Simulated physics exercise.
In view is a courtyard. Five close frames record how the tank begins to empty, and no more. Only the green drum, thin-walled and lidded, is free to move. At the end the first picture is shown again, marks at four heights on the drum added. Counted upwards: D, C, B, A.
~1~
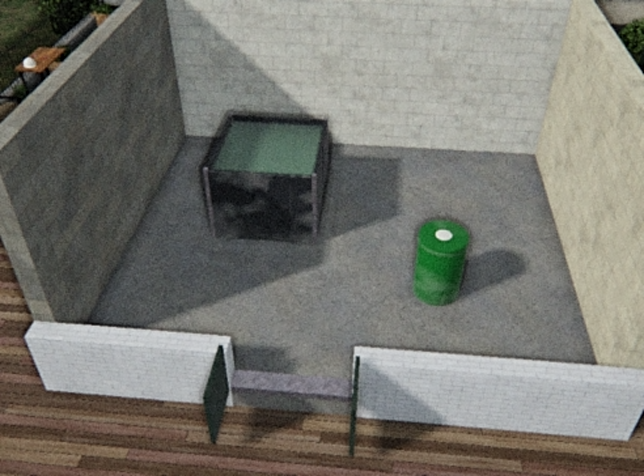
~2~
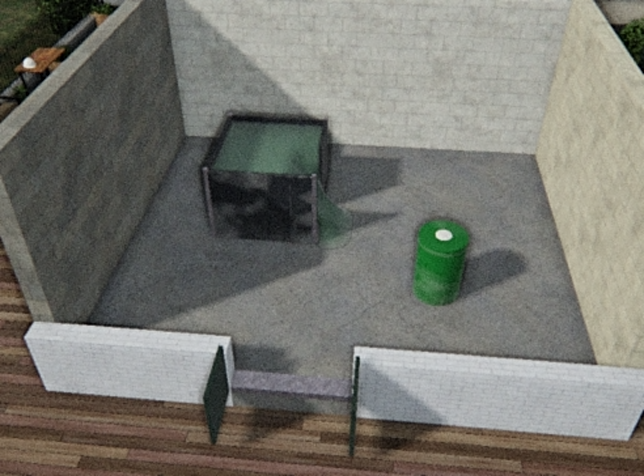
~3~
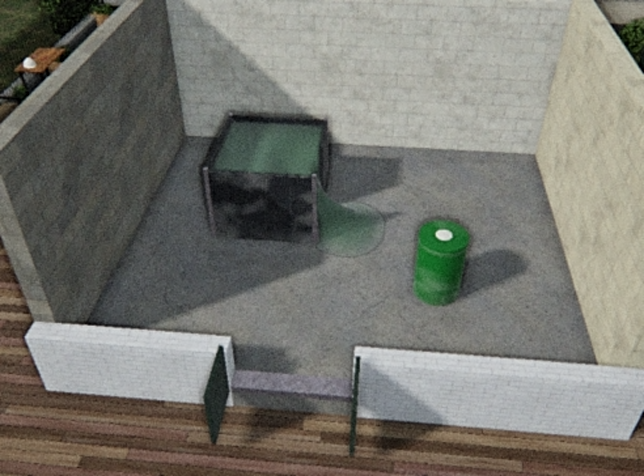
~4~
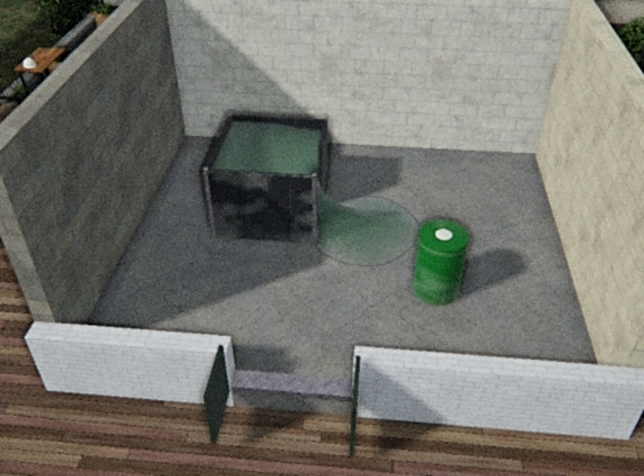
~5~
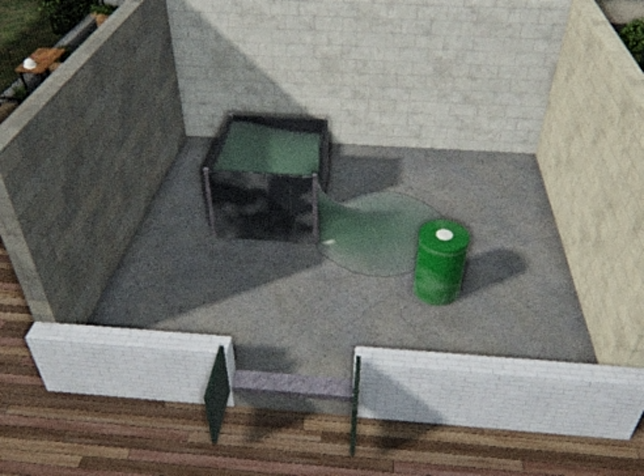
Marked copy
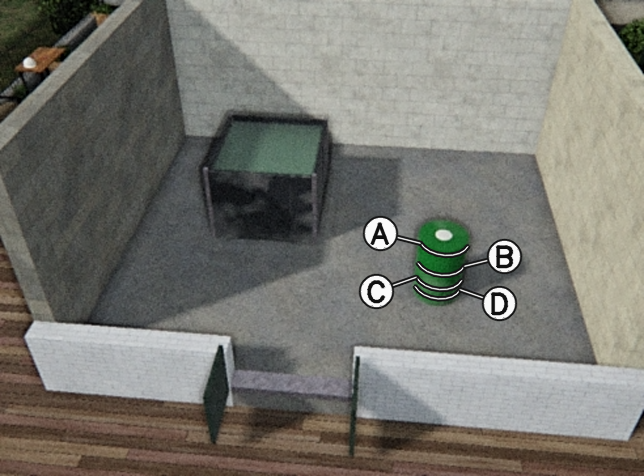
In a walled courtyard with an open gate at the front, greenish liquid emerges from the right side of a dark-framed tank and spreads rightward across the grey ground to the base of a green drum, which stays still.
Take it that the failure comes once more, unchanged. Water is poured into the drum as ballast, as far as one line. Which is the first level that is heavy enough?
I would pick mark B.
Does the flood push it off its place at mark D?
Yes.
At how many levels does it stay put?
Two.
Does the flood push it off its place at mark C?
Yes, that goes wrong.
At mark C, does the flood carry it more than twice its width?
No, it does not.
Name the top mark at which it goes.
That would be C.
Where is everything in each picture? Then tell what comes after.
Lid of the green drum at (444, 235); tank full, its middle at (270, 149); open gate at (292, 345), in the first picture.
In the second picture, 1 % of the ground wet, in view closest to the drum at (345, 237).
In the third picture, 3 % of the ground wet, in view closest to the drum at (362, 250).
In the fourth picture, 6 % of the ground wet, in view closest to the drum at (395, 251).
Lid of the green drum at (444, 235); 9 % of the ground wet, in view closest to the drum at (405, 268), in the fifth picture.
On the marked copy, A at (444, 255); B at (441, 275); C at (439, 289); D at (438, 298); from the bottom up D, C, B, A.
With A, it does not move.
With B, it does not move.
With C, it is pushed about half its own width away.
With D, it is pushed about 3 times its own width away.
